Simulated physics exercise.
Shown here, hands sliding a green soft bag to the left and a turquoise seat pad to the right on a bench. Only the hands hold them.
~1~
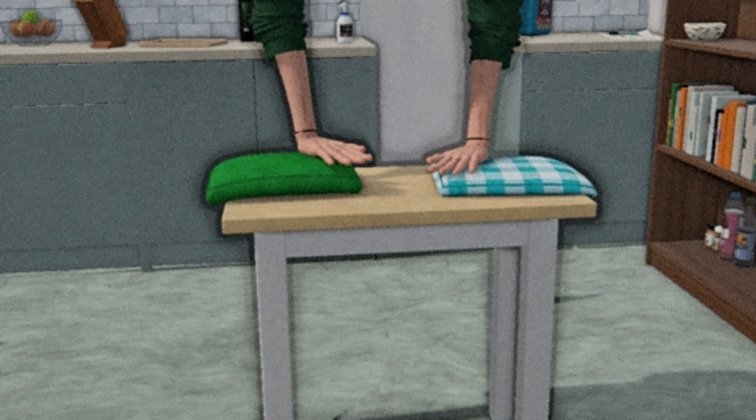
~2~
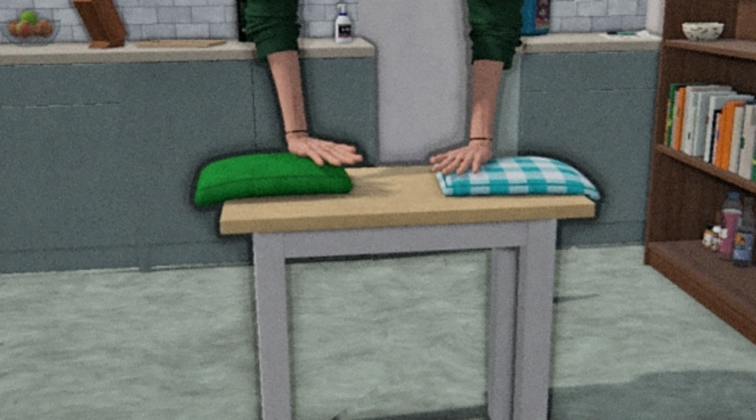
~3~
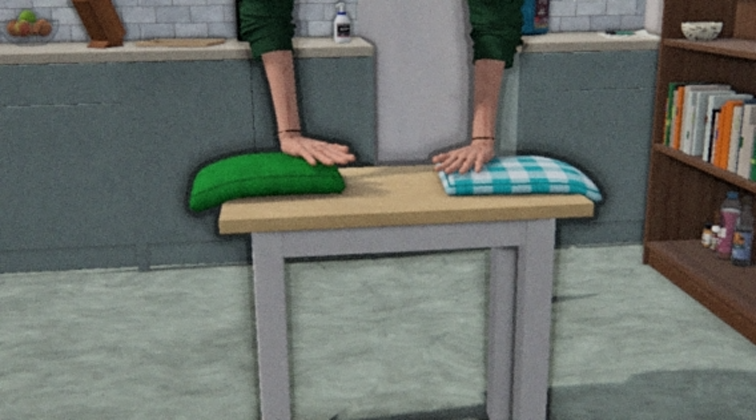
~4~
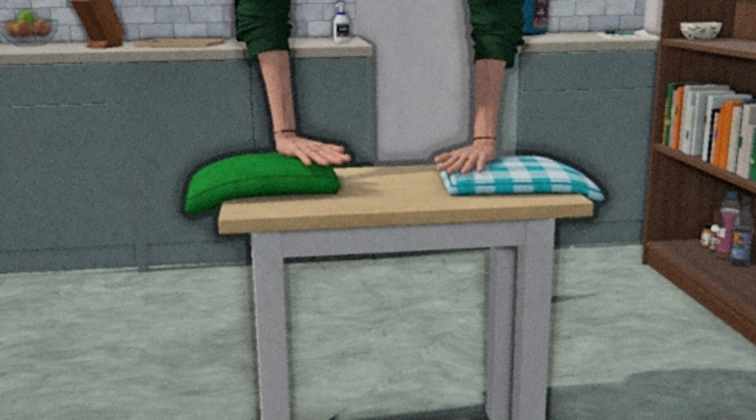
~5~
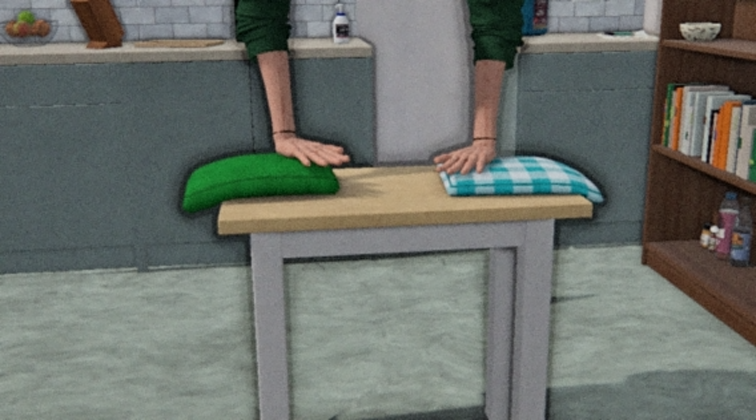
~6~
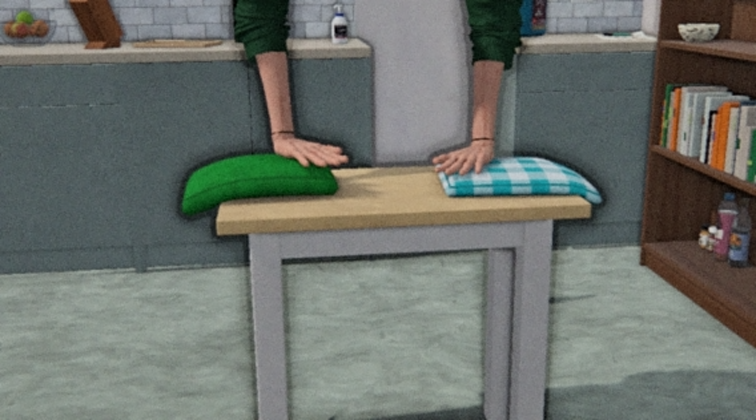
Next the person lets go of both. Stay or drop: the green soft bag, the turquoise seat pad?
In the end the green soft bag remains on top, the turquoise seat pad holds its place.
Then, 0.26 s after the last picture, soft bag lying still; seat pad lying still.
At rest, soft bag lying still; seat pad lying still. The green soft bag holds its place and the turquoise seat pad stays up there.
